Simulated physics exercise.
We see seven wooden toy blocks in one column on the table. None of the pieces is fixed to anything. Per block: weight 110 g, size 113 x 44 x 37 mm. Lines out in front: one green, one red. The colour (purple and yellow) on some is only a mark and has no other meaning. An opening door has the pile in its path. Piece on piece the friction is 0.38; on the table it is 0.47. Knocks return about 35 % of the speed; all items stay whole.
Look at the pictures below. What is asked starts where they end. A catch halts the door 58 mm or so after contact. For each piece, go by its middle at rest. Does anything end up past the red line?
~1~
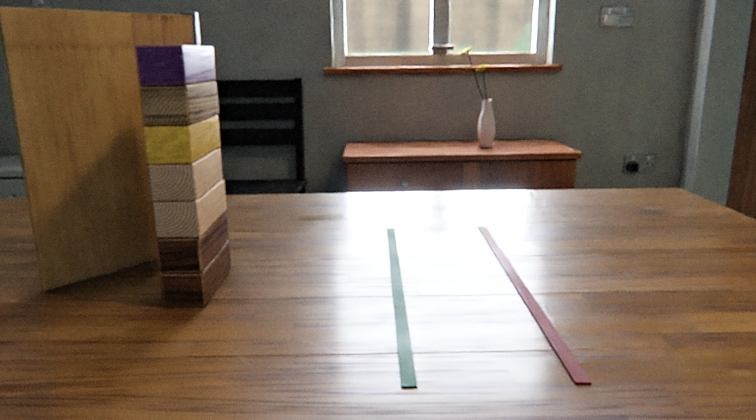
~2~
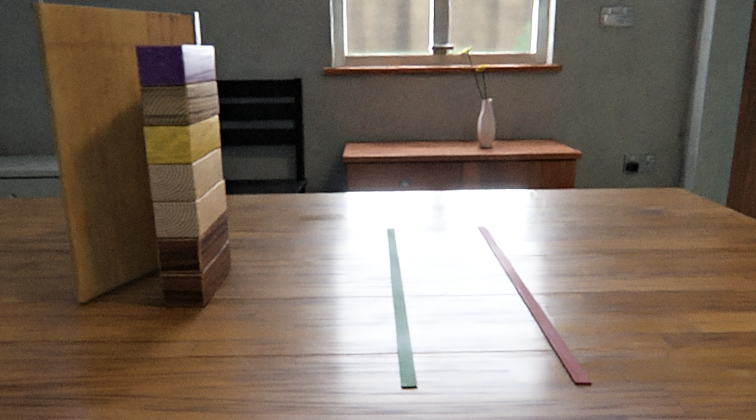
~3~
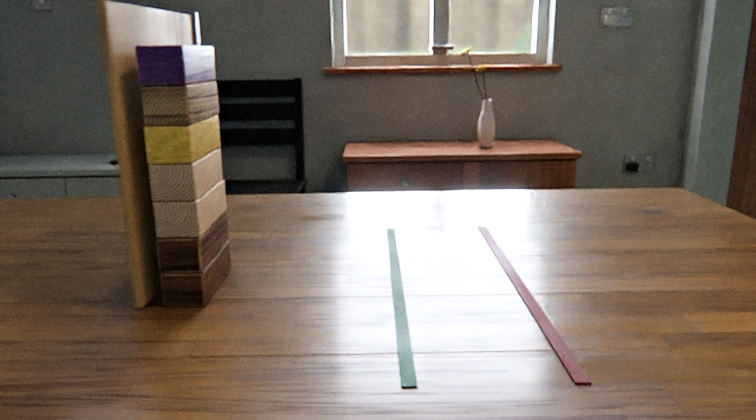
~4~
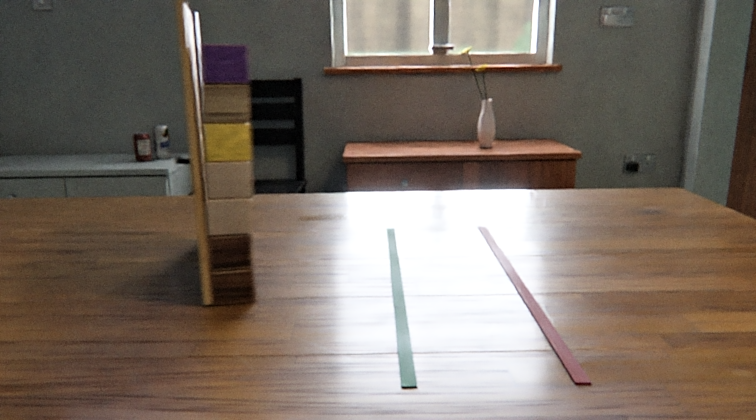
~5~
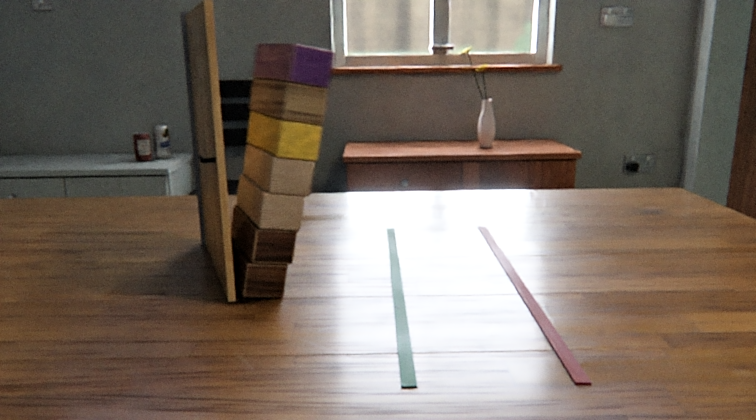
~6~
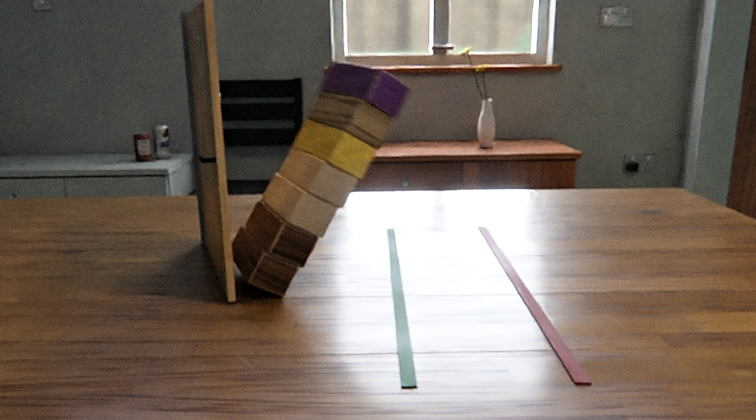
At least one ends past the red line.
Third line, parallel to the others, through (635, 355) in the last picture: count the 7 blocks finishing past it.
That comes to 1 in total.
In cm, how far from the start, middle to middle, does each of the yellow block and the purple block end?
Net shift, middle to middle: Yellow 32 cm, purple 50 cm.
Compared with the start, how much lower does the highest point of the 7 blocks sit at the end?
Drop: Around 22 cm.
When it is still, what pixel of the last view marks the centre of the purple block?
I'd say its middle settles close to (539, 222).
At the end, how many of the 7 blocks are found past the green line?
Exactly 4 in total.
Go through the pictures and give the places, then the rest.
In the first frame (pixels give the middle of a visible side), door edge (7, 70) 41° before square; green line, near end, (406, 358); red line, near end, (566, 355); purple block (160, 65); yellow block (167, 145); none has stirred.
Door edge (46, 70) 23° before square; purple block (160, 65), in the second frame.
Door edge (110, 69) 4° before square; purple block (160, 65), in the third frame.
Door edge (186, 68) 14° past square; purple block (226, 64) 46 mm from its place; yellow block (228, 143) 44 mm from its place; movement in 7 of them, in the fourth frame.
Door edge (214, 68) 21° past square; purple block (313, 67) 11° from how it stood; yellow block (300, 141) 11° from how it stood; movement in 7 of them, in the fifth frame.
Door edge (214, 68) 21° past square; green line, near end, (406, 358); red line, near end, (566, 355); purple block (389, 94) 31° from how it stood, 29 mm lower; yellow block (353, 156) 31° from how it stood, 19 mm lower; steepest lean 31°, the block at (314, 215); movement in 7 of them, in the sixth frame.
Then, 0.07 s past the last view, none of the 7 blocks past the red line, 7 disturbed; yellow block 54° from how it stood, 6 cm lower; purple block 52° from how it stood, 9 cm lower.
Then, 0.17 s past the last view, none of the 7 blocks past the red line, 7 disturbed; yellow block on its side; purple block on its side.
In the end, 1 of the 7 blocks past the red line; yellow block on its side; purple block on its side. The farthest middle lies 7 cm beyond that line. From the last view, middles, yellow block near (438, 238), purple block near (538, 223).
